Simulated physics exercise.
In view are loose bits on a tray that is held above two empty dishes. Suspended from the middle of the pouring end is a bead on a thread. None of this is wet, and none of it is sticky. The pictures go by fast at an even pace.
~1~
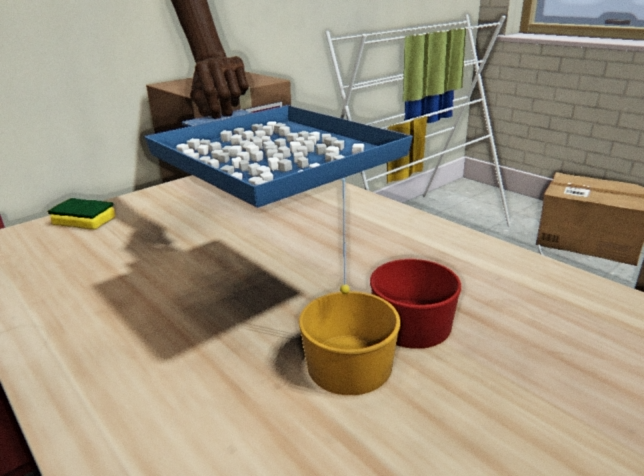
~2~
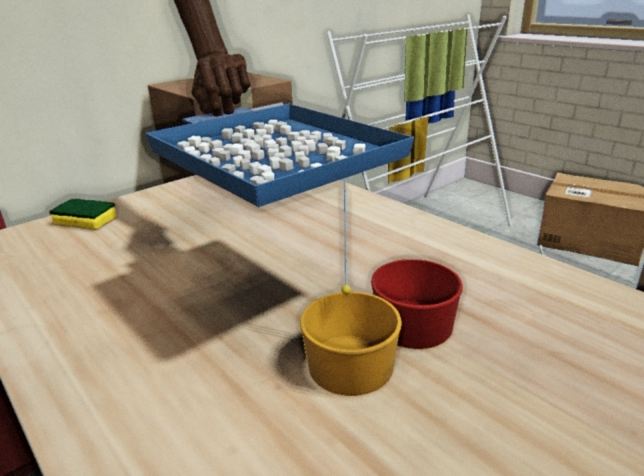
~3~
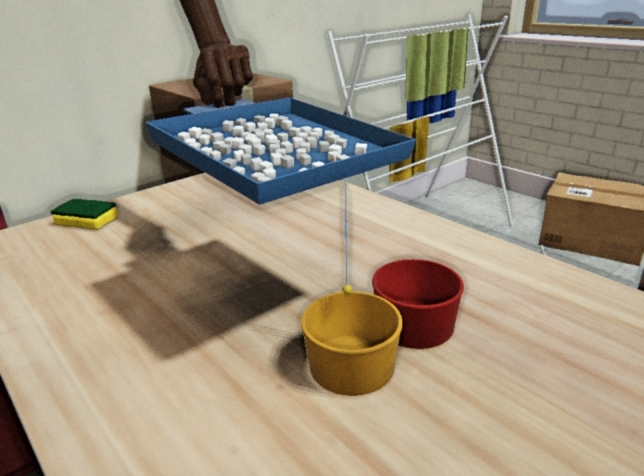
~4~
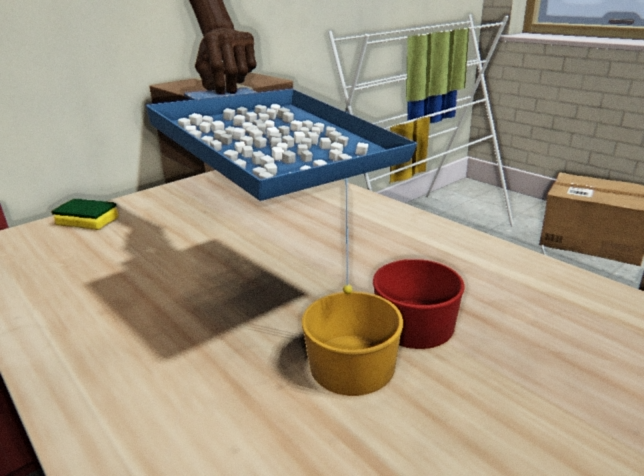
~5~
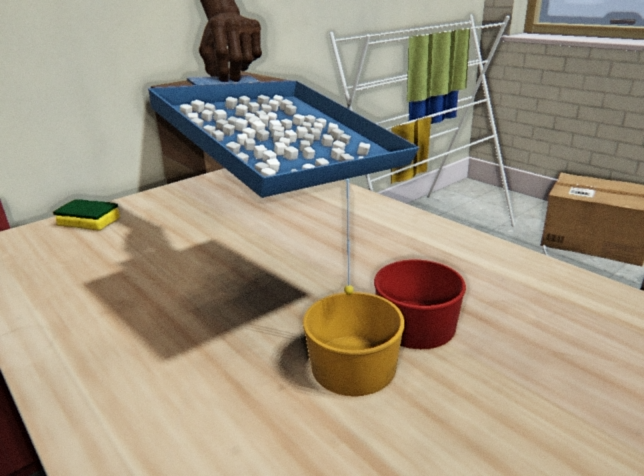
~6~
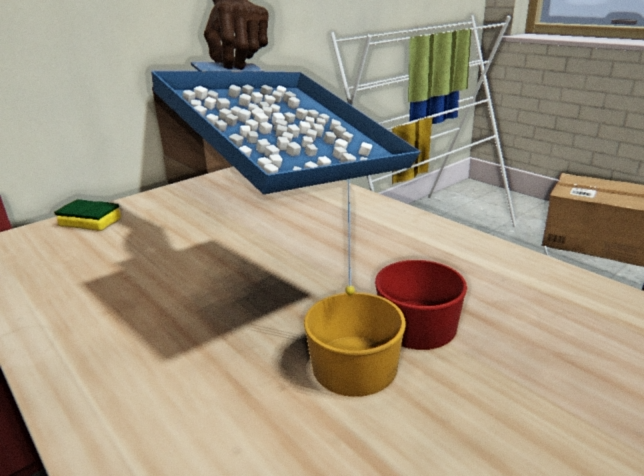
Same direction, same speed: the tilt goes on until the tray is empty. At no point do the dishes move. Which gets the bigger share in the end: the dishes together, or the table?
Most likely the spill will be the lesser part.
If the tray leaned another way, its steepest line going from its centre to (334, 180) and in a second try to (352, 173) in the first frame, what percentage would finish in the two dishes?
Roughly 30 per cent, and 50 per cent.
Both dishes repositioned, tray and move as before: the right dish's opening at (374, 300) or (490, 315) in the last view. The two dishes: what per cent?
About 30 and 10 per cent respectively.
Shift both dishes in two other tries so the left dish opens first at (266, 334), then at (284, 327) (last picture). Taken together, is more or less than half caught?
Try 1: A minority of it. Try 2: A minority of it.
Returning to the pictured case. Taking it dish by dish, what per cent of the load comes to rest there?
Count per hundred - left dish ~ 10, right dish ~ 70.
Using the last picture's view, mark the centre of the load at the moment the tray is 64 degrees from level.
Centre estimate: (364, 142).
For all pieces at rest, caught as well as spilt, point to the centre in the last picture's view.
Close to (423, 320) in the last view.
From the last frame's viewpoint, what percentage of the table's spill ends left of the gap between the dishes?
Left portion: Around 0 %.
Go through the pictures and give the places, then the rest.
The first frame shows corners of the pouring end at (255, 185) and (408, 136), level; middle of the load at (272, 151), sugar cubes; left dish at (384, 361); right dish at (449, 317); bead on its thread at (345, 289).
The second frame shows corners of the pouring end at (257, 184) and (410, 137), level; middle of the load at (273, 150).
The third frame shows corners of the pouring end at (259, 182) and (412, 139), tipped barely, lowest at the right corner; middle of the load at (274, 145).
The fourth frame shows corners of the pouring end at (261, 178) and (414, 143), tipped a little, lowest at the right corner; middle of the load at (275, 139).
The fifth frame shows corners of the pouring end at (265, 176) and (415, 147), tipped a little, lowest at the right corner; middle of the load at (278, 132).
The sixth frame shows corners of the pouring end at (268, 173) and (417, 151), tipped clearly, lowest at the right corner; middle of the load at (281, 126); left dish at (389, 362); right dish at (454, 318).
Soon, tray tipped steeply; all on the tray.
A while on, tray tipped past a quarter turn; nearly all on the tray; a stray few in the right dish.
Towards the end, tray tipped past a quarter turn; a small part in the left dish; about two thirds in the right dish; about a quarter outside both.
Finally, tray tipped past a quarter turn; a small part in the left dish; about two thirds in the right dish; about a quarter outside both.
